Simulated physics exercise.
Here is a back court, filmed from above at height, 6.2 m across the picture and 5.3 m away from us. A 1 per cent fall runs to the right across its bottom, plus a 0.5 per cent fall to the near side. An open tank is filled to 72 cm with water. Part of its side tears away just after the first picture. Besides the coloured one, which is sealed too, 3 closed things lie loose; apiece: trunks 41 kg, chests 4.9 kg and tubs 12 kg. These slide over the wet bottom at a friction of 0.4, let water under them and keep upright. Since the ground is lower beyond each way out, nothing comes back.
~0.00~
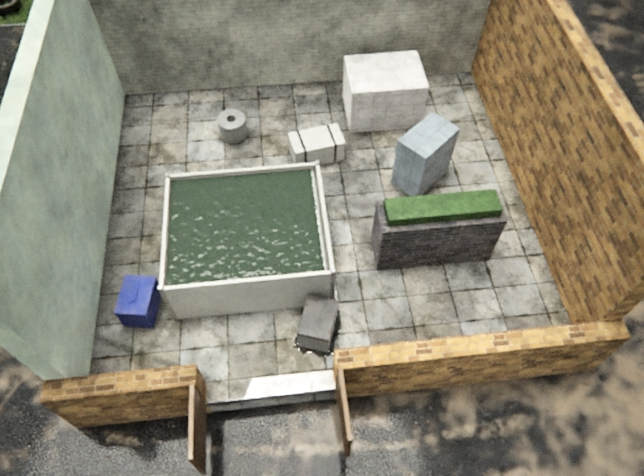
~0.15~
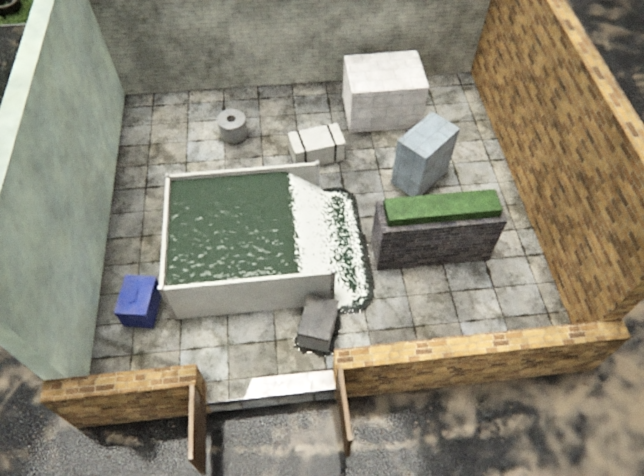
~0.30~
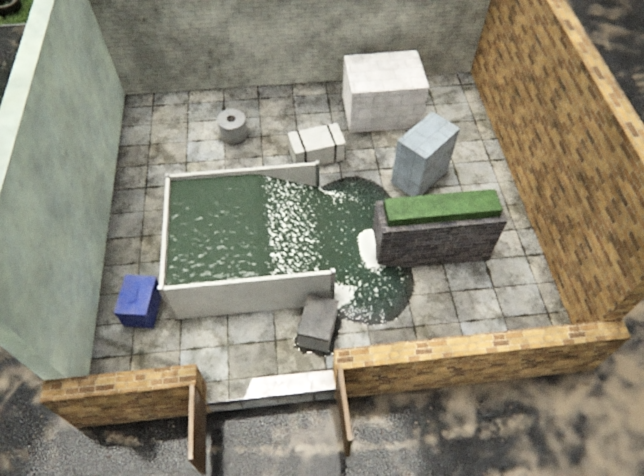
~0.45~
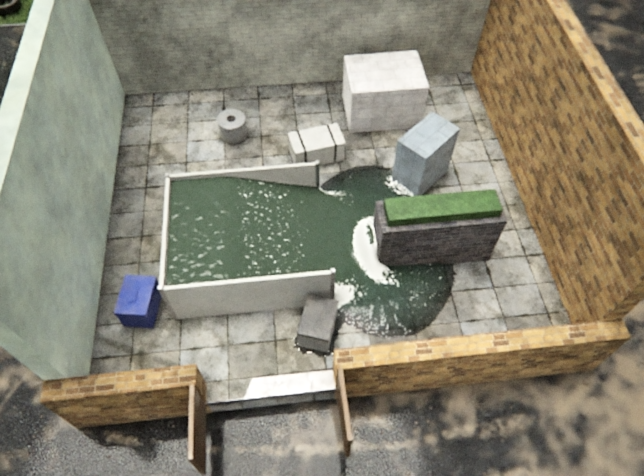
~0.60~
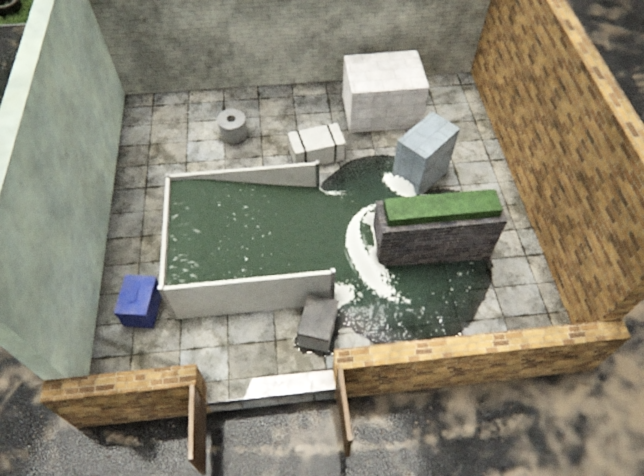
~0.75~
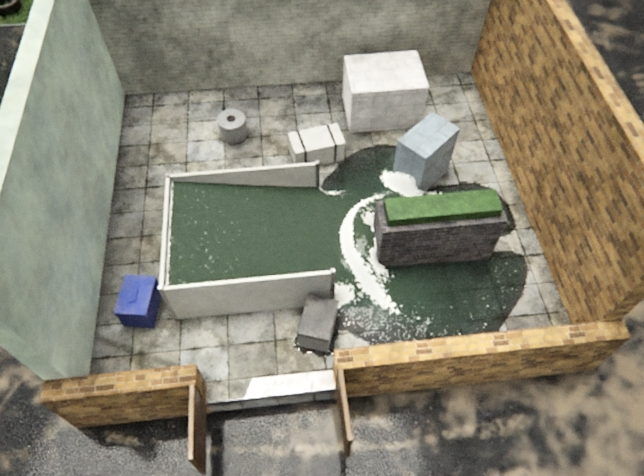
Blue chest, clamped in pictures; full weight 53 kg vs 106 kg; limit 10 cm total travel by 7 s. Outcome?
Lighter suffices.
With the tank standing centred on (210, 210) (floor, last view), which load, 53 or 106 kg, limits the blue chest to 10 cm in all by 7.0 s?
In that case the lighter mass suffices.
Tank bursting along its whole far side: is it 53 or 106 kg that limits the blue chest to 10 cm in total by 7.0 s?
So the heavier choice alone.
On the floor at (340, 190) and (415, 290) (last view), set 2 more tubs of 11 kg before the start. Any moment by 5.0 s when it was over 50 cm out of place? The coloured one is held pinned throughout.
The first is over the limit, the second over the limit.
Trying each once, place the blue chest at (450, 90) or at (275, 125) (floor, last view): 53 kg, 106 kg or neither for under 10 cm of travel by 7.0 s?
In that order: Both fail; the lighter suffices.
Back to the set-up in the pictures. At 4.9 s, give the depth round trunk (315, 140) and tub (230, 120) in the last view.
Roughly 4 and 3 cm.
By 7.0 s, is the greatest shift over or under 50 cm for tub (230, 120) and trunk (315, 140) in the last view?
Result, in order - below threshold; below threshold.
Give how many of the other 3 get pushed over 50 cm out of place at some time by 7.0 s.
1.
After 1.4 s the blue chest would be 0 cm from its start with 53 kg and 0 cm from its start with 106 kg; 0 cm of water round it then.
After 3.1 s the blue chest would be 0 cm from its start with 53 kg and 0 cm from its start with 106 kg; 0 cm of water round it then.
After 4.9 s the blue chest would be 0 cm from its start with 53 kg and 0 cm from its start with 106 kg; 1 cm of water round it then.
After 7.0 s the blue chest would be 0 cm from its start with 53 kg and 0 cm from its start with 106 kg; 3 cm of water round it then.
